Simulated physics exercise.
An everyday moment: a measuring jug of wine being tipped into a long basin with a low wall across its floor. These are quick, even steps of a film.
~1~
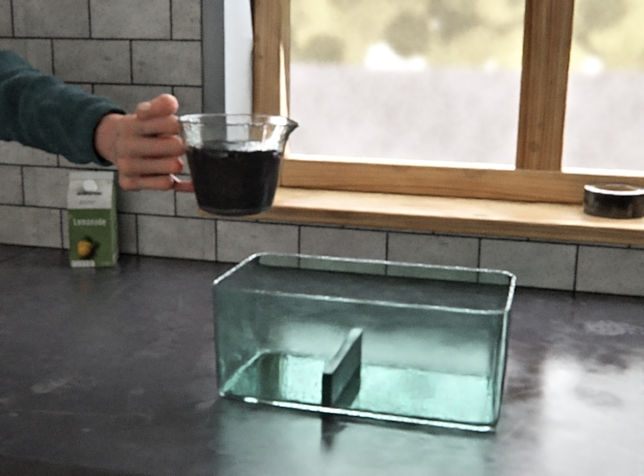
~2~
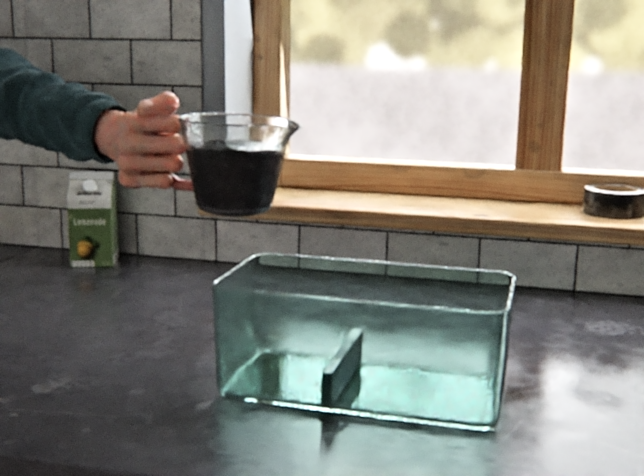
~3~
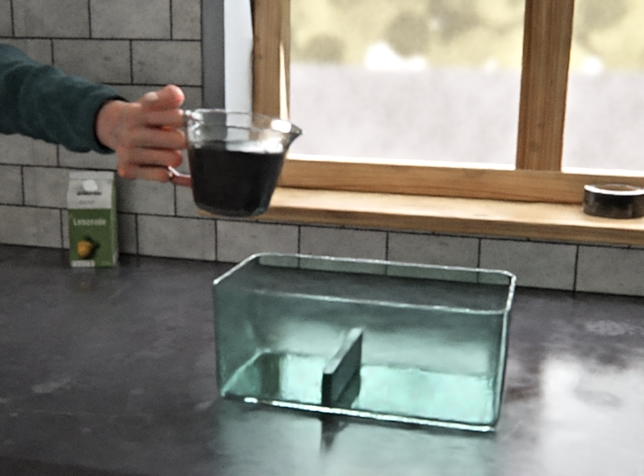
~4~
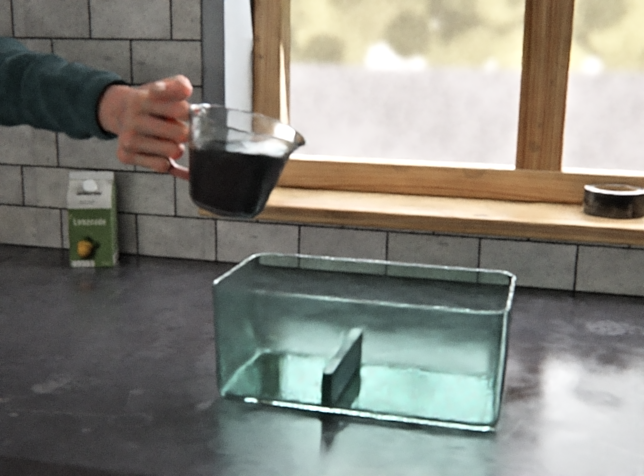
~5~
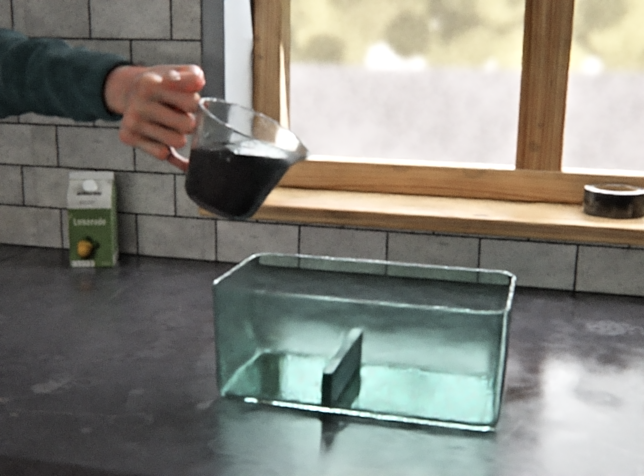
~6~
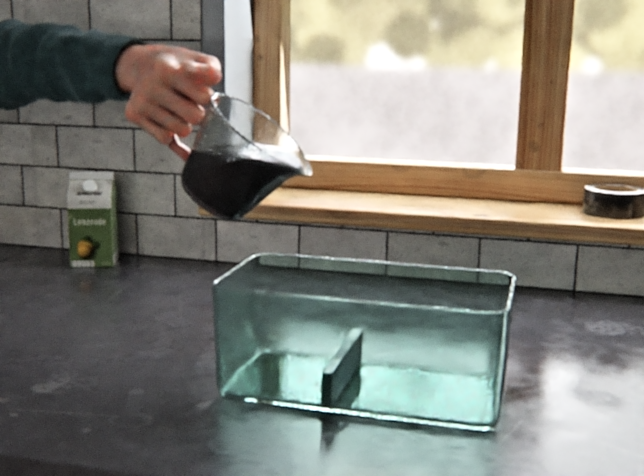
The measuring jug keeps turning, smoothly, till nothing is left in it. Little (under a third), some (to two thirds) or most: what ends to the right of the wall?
It comes to under a third.
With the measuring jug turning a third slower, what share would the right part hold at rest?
About 35 per cent.
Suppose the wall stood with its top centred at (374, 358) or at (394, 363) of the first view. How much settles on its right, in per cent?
First some 10, then 15 per cent.
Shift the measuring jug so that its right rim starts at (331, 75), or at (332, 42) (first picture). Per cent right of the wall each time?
Roughly 75 per cent, and 80 per cent.
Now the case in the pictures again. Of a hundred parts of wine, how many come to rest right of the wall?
Close to 20 per cent.
A moment on, the measuring jug is tipped right over and 32 per cent is still to pour, 30 is left of the wall and 12 right of it.
Next, the measuring jug is tipped right over and 1 per cent is still to pour, 80 is left of the wall and 16 right of it.
Then the measuring jug is tipped right over and 0 per cent is still to pour, 78 is left of the wall and 20 right of it.
Later the measuring jug is tipped right over and 0 per cent is still to pour, 77 is left of the wall and 21 right of it.
In the end 77 per cent lies left of the wall, 21 right of it and 2 outside.
